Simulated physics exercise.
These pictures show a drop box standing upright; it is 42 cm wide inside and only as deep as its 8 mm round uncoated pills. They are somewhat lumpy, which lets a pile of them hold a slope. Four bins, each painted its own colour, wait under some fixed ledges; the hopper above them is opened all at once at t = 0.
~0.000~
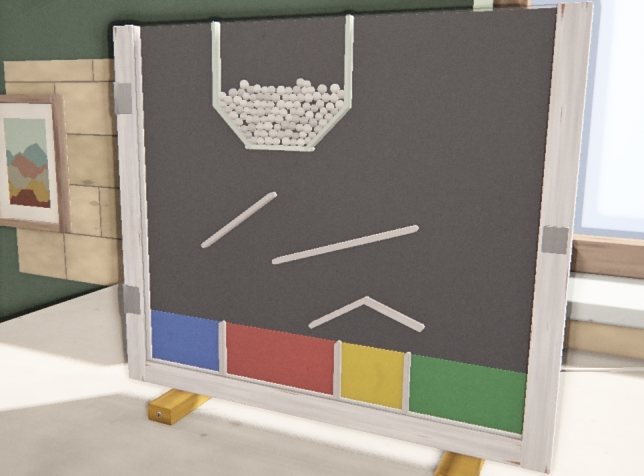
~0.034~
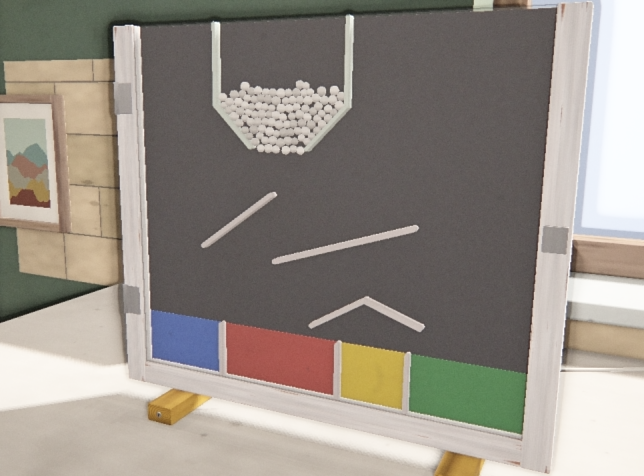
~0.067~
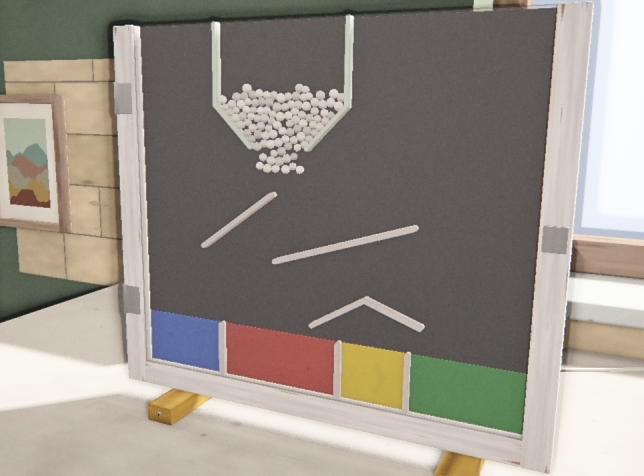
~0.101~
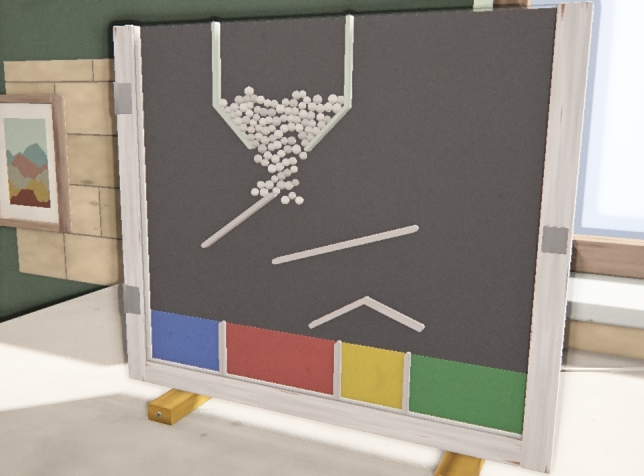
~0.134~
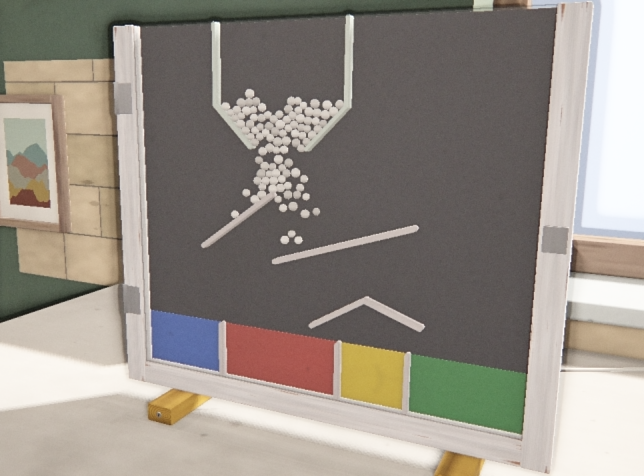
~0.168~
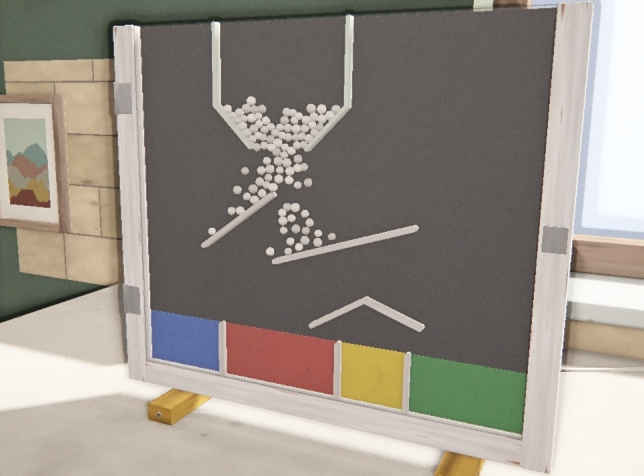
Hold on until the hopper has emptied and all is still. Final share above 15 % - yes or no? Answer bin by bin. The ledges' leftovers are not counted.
Green: No; blue: Yes; yellow: No; red: Yes.
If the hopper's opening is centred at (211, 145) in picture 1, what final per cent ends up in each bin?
The green bin ends with 0 %, the blue bin with 100 %, the yellow bin with 0 % and the red bin with 0 %.
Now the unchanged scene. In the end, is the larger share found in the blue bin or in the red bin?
More goes to the red bin.
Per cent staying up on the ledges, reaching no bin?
Estimated share: Some 0 %.
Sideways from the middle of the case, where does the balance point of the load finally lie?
About 11 cm left.
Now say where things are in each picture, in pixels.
The first picture shows gate shut, about 100 pills in the hopper; its mouth (252, 147) to (308, 149); green (466, 395), blue (187, 342), yellow (373, 377), red (280, 359).
In the second picture, 6 out; lowest pill (286, 150).
In the third picture, 13 out; lowest pill (286, 169).
In the fourth picture, 28 out; lowest pill (285, 200).
In the fifth picture, 40 out; lowest pill (285, 240).
In the sixth picture, 50 out; lowest pill (270, 252); ledges slope (276, 261) to (415, 229), slope (206, 245) to (272, 195), roof (313, 325) to (420, 328).
By 0.24 s 75 % have left the hopper; down in the bins, nothing yet.
By 0.34 s 95 % have left the hopper; down in the bins, blue 5 %.
By 0.55 s 100 % have left the hopper; down in the bins, blue 35 %, red 20 %.
All still by 2.4 s, green 0 %, blue 45 %, yellow 0 %, red 55 %.
